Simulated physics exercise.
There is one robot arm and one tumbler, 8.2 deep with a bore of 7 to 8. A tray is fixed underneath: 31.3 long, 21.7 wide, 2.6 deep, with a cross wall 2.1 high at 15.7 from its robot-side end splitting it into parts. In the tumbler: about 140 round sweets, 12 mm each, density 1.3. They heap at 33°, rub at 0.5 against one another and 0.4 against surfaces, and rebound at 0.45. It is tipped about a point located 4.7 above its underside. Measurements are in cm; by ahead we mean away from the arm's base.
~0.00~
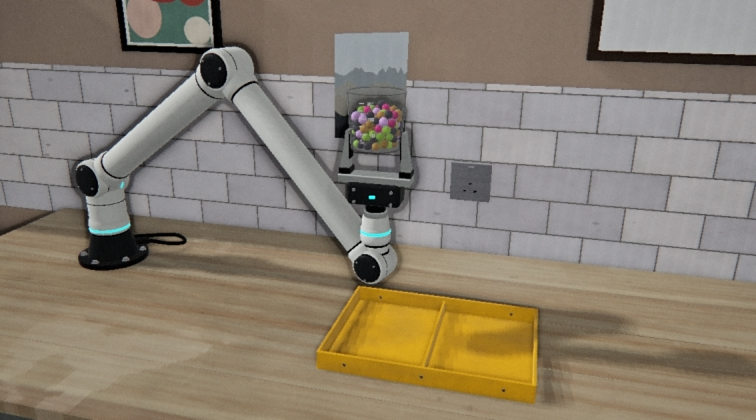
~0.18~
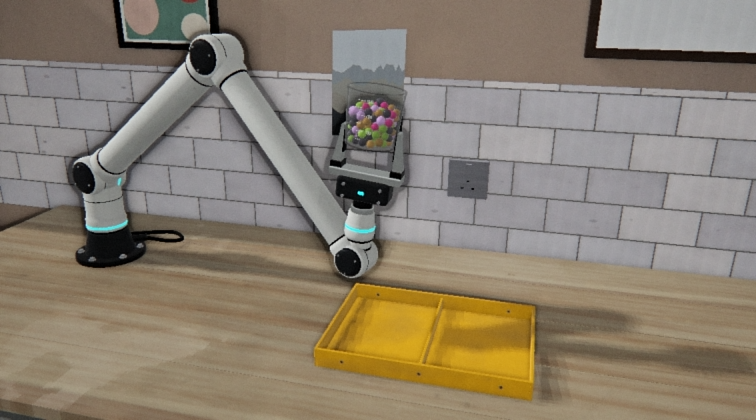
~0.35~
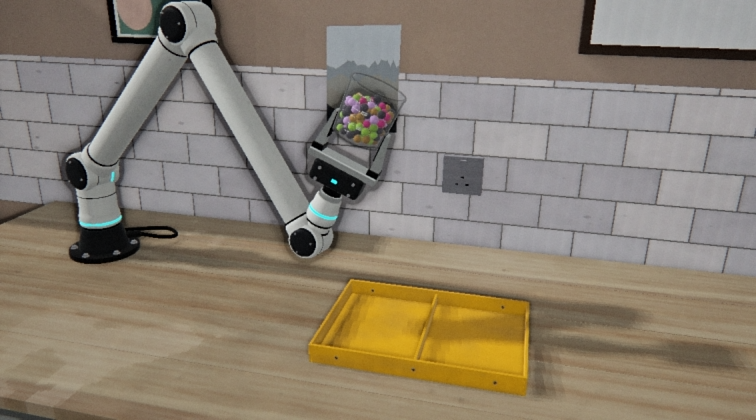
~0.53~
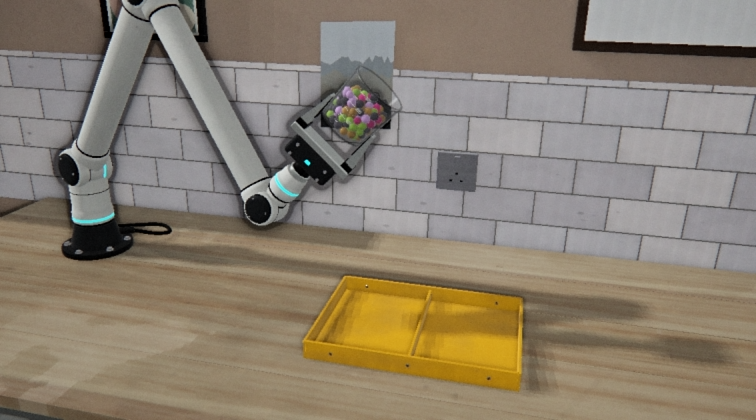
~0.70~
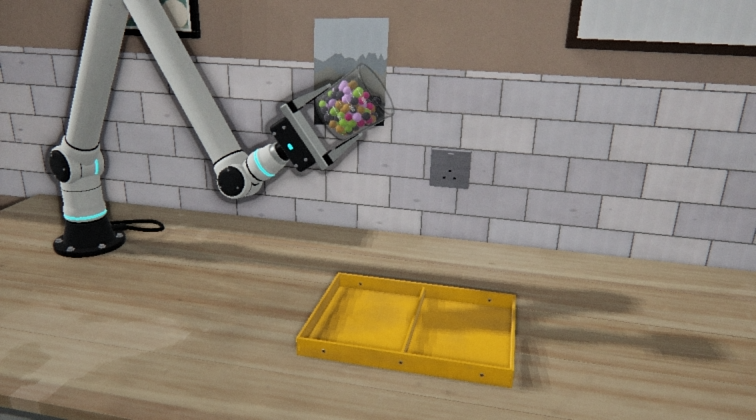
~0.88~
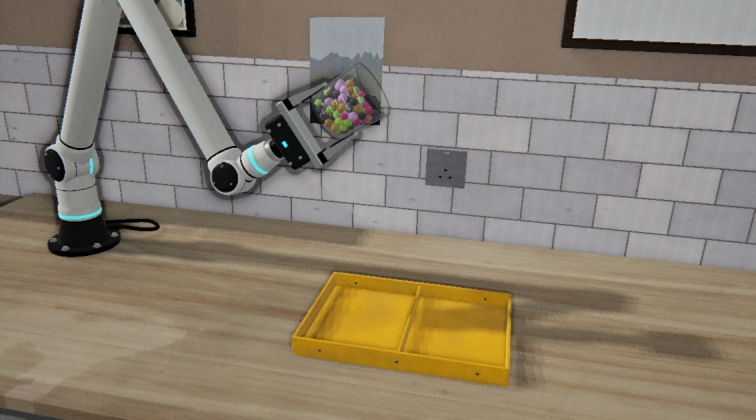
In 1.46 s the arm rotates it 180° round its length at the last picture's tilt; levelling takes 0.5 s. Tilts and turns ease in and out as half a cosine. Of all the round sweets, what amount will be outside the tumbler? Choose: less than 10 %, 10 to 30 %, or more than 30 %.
Less than 10 %.
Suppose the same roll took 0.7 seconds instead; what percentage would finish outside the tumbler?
Then about 0 per cent.
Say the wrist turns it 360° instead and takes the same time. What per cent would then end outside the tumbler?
Estimate: Approx. 0 per cent.
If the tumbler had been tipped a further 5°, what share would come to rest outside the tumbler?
It would be around 0 percent.
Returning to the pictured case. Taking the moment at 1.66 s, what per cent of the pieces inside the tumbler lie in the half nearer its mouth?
Near 35 percent is in the half by the mouth.
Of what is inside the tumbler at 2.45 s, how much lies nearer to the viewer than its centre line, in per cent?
Roughly 40 in every hundred.
After 1.66 s, tipped 56°, highest piece 39 above the table; 140 in the tumbler.
After 2.45 s, tipped 50°, highest piece 39 above the table; 140 in the tumbler.
After 3.04 s, upright, highest piece 39 above the table; 140 in the tumbler.
After 3.74 s, upright, highest piece 39 above the table; 140 in the tumbler.
In the end, 140 in the tumbler. That is 0 % outside the tumbler.
